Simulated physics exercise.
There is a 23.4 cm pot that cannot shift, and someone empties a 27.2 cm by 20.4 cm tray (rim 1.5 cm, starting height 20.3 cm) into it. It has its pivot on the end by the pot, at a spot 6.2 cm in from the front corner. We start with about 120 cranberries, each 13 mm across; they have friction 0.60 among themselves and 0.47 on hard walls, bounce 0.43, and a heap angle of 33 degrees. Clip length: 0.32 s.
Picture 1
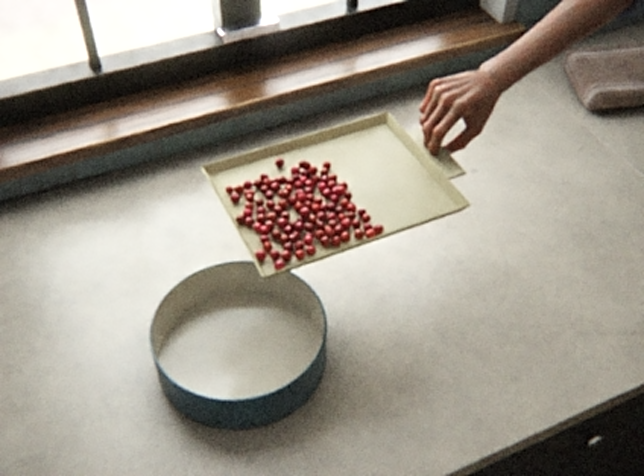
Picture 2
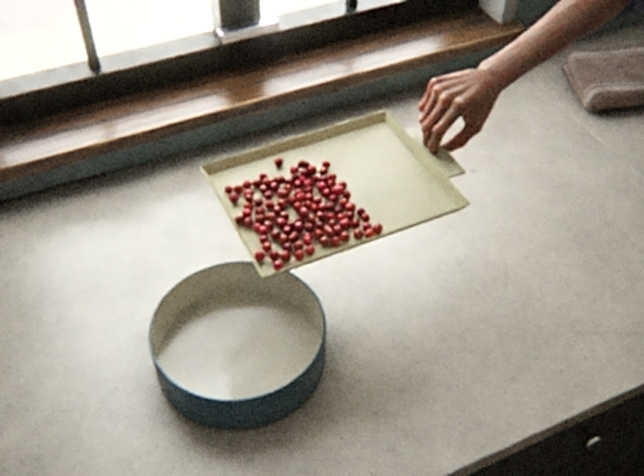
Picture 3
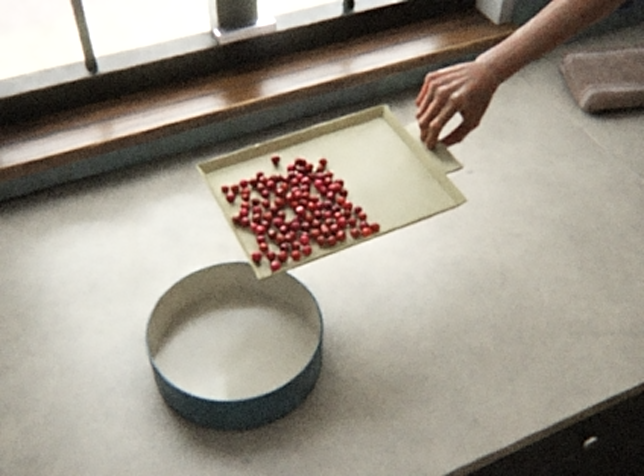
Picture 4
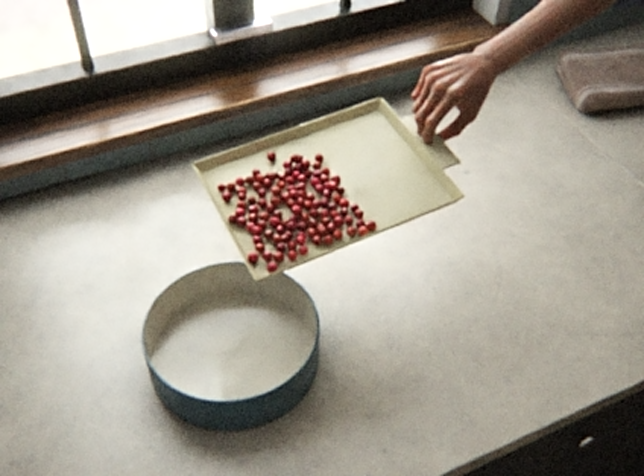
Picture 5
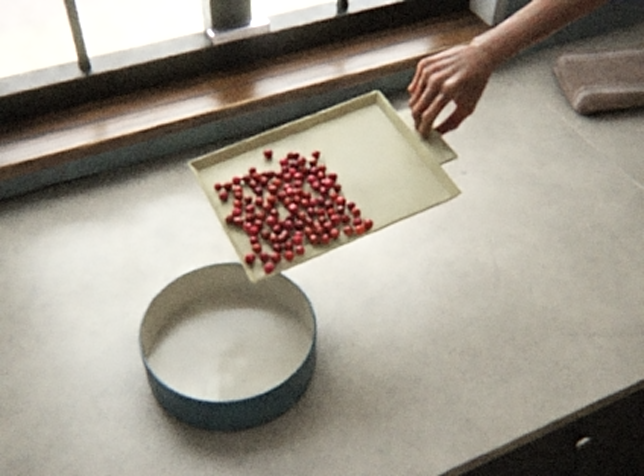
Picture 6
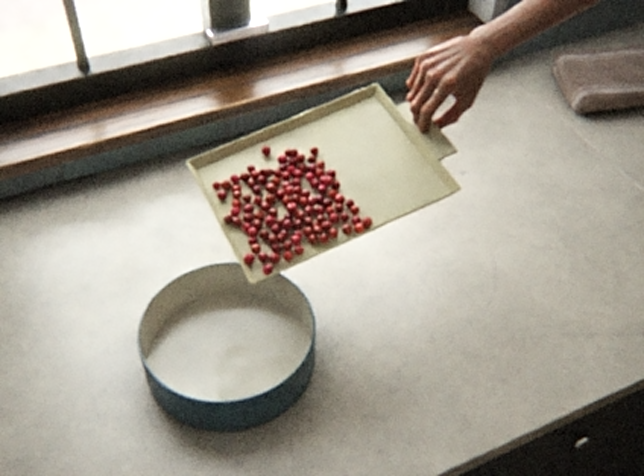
A hand gradually tilts a tray of red cranberries toward the round blue pot.
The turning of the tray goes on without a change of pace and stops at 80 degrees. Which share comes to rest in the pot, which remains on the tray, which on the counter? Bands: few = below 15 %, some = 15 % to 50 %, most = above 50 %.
Pot: Most, tray: Few, counter: Few.
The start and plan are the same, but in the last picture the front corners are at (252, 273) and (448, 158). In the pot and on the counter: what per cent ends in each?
Pot: 80, counter: 20.
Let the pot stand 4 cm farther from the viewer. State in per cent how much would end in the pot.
Expect something close to 70 per cent.
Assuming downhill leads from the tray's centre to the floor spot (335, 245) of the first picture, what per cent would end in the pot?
I'd say close to 80 %.
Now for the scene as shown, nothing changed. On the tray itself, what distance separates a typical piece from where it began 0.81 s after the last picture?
I'd say close to 2 centimetres.
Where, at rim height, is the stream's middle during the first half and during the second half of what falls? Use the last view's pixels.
Near (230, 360) at first, near (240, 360) afterwards.
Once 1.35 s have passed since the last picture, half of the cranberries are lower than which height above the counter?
The halfway line is at about 22 cm.
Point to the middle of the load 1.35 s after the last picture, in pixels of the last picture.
The middle of the load should be near (249, 256) then.
Then, 0.81 s after the last picture, tilt 43 degrees; the tray holds 100 %, the pot 0 %.
Then, 1.35 s after the last picture, tilt 64 degrees; the tray holds 75 %, the pot 5 %.
Then, 1.95 s after the last picture, tilt 80 degrees; the tray holds 0 %, the pot 100 %.
In the end, pot 100 %, tray 0 %, counter 0 %.
